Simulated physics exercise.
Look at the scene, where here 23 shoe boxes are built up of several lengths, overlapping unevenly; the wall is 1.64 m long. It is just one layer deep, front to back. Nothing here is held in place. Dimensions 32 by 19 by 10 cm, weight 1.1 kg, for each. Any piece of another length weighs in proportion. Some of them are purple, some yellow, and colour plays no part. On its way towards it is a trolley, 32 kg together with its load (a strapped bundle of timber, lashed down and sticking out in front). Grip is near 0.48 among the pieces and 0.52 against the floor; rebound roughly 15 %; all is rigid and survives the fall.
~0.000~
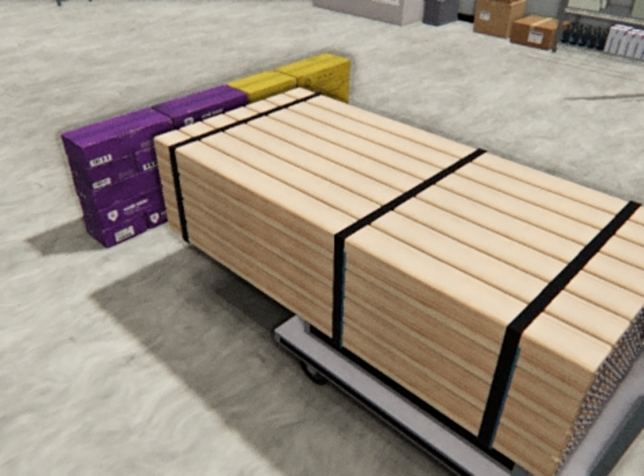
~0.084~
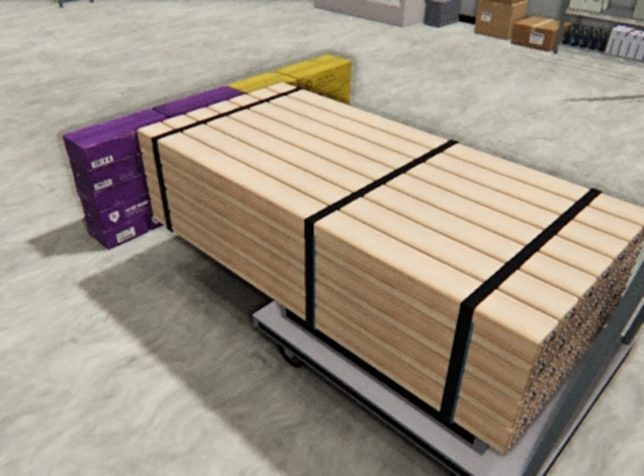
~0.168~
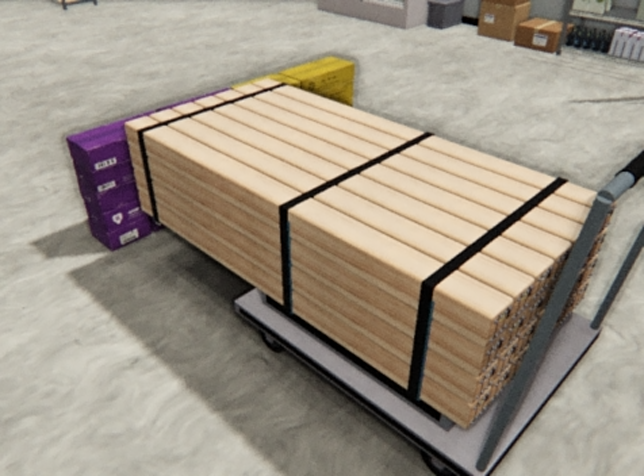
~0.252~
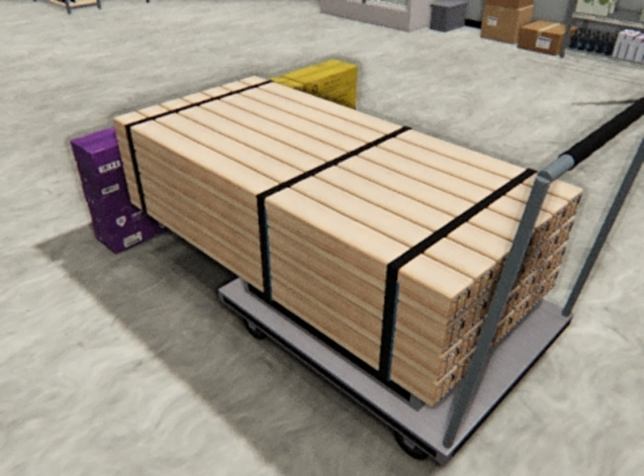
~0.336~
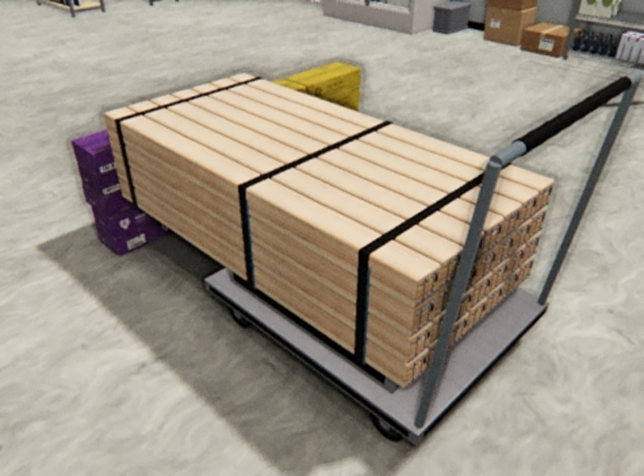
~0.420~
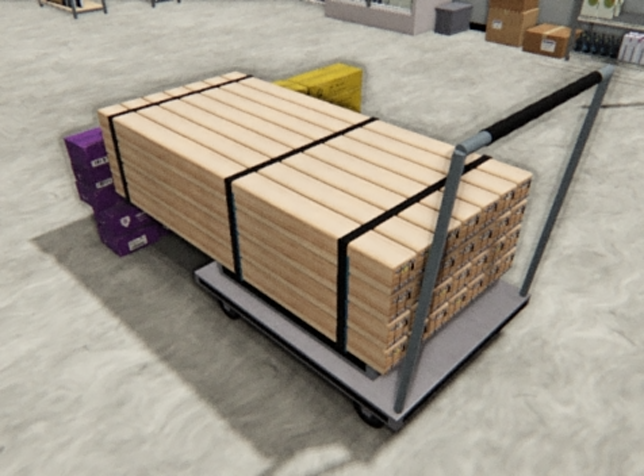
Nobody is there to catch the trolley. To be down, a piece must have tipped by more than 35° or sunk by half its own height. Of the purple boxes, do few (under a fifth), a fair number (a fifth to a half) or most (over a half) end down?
Most.
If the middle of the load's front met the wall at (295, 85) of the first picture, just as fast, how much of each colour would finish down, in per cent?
Yellow 80 %, purple 40 %.
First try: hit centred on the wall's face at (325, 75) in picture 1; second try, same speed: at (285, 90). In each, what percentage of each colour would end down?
Down by colour - yellow: 70%, then 80%; purple: 10%, then 40%.
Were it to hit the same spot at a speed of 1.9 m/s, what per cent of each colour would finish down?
Then yellow 10, purple 60 per cent.
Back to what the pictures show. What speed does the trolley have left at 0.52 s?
Something like 0.8 m/s, I'd say.
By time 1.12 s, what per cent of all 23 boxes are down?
45 %.
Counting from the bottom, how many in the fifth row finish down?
2, all told.
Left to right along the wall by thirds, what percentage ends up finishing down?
Left 90, middle 40, right 0 per cent.
After 0.52 s, load 18 cm past the wall's line, still rolling; none of the 11 purple boxes down (0 of 23 in all colours); top purple box 18° from how it stood; top yellow box 4° from how it stood.
After 0.70 s, load 32 cm past the wall's line, still rolling; 9 of the 11 purple boxes down (10 of 23 in all colours); top purple box 61° from how it stood, 19 cm lower; top yellow box 7 cm from its place.
After 1.12 s, load 62 cm past the wall's line, still rolling; 9 of the 11 purple boxes down (10 of 23 in all colours); top purple box upside down; top yellow box 7 cm from its place.
In the end (2.1 s), load 86 cm past the wall's line, stopped; 9 of the 11 purple boxes down (10 of 23 in all colours); top purple box upside down; top yellow box 7 cm from its place. That is 82 per cent. From the last view, middles, top purple box near (77, 171), top yellow box near (264, 97).
